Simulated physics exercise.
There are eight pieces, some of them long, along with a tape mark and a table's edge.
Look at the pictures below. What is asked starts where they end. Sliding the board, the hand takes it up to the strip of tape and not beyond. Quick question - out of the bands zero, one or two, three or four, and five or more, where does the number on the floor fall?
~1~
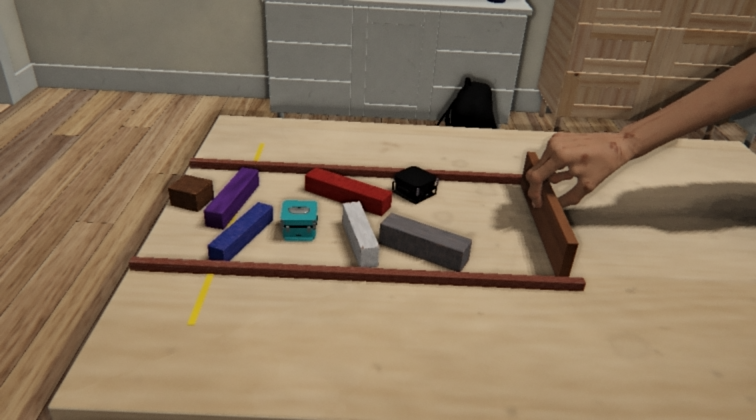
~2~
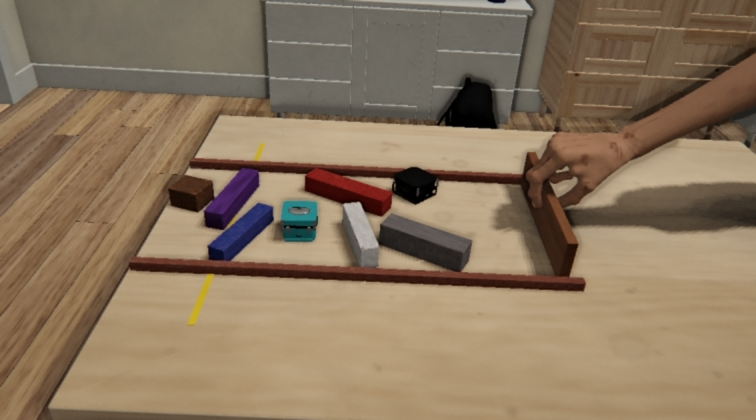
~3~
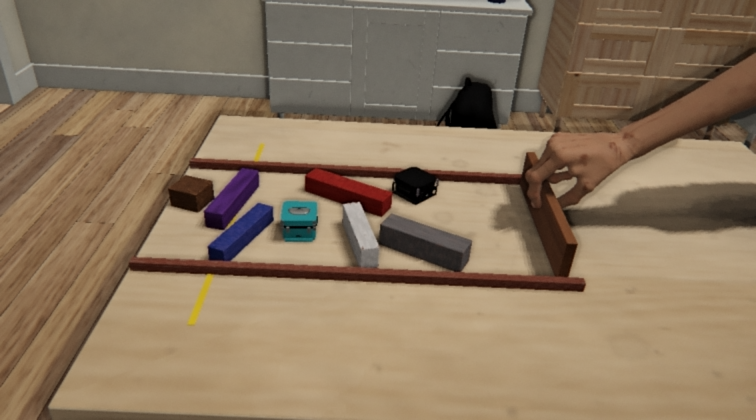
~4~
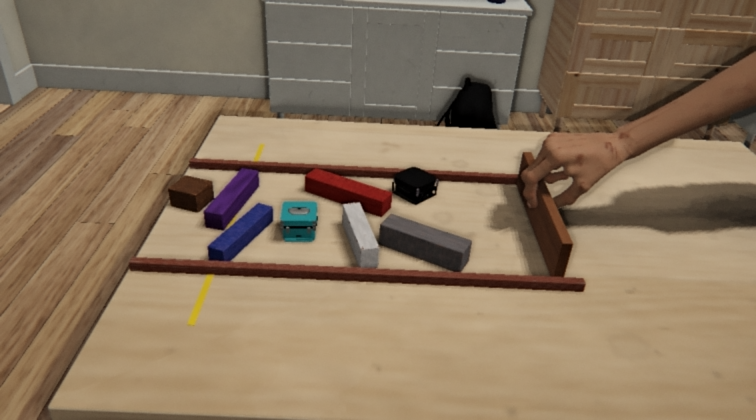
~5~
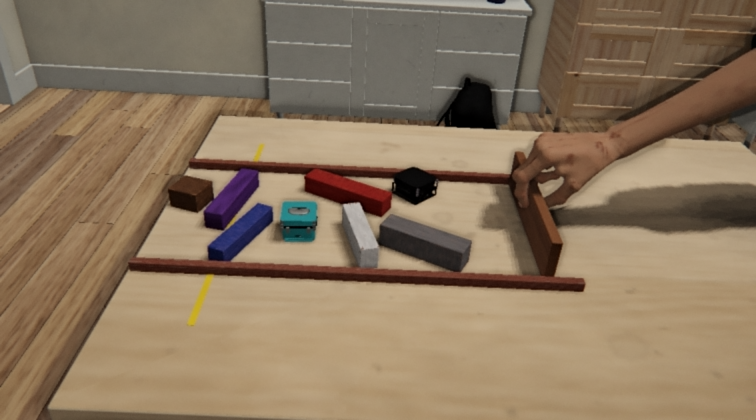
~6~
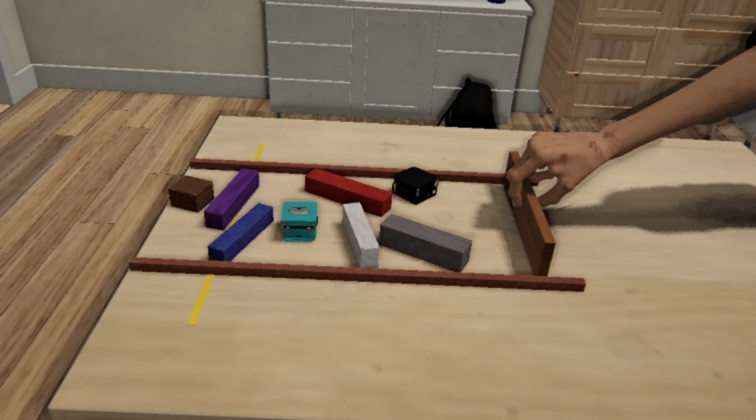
Falls come to a total of three or four.
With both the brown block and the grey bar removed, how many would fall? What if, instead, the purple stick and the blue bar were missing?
Result, first then second: 1, 0.
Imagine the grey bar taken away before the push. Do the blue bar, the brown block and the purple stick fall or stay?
The blue bar: Remains. The brown block: Drops. The purple stick: Drops.
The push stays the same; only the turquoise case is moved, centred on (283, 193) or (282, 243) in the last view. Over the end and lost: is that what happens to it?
Stays put; stays put.
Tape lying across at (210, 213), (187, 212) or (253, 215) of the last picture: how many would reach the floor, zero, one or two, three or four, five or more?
Result per tape, as listed: 3 or 4; five or more; one or two.
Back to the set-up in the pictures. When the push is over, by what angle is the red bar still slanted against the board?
The angle comes out near 50 degrees.
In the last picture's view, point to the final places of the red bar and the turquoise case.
The red bar ends up near (202, 183), and the turquoise case near (151, 240).
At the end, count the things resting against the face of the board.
3 in contact.
Early on, none off yet; brown block at rest near (192, 194); purple stick at rest near (233, 198); blue bar at rest near (243, 233).
A while later, none off yet; brown block at rest near (192, 194); purple stick moving near (226, 196); blue bar travelled a little near (209, 230).
Finally, the number that fall off is three or four; lost, blue bar, purple stick and brown block.
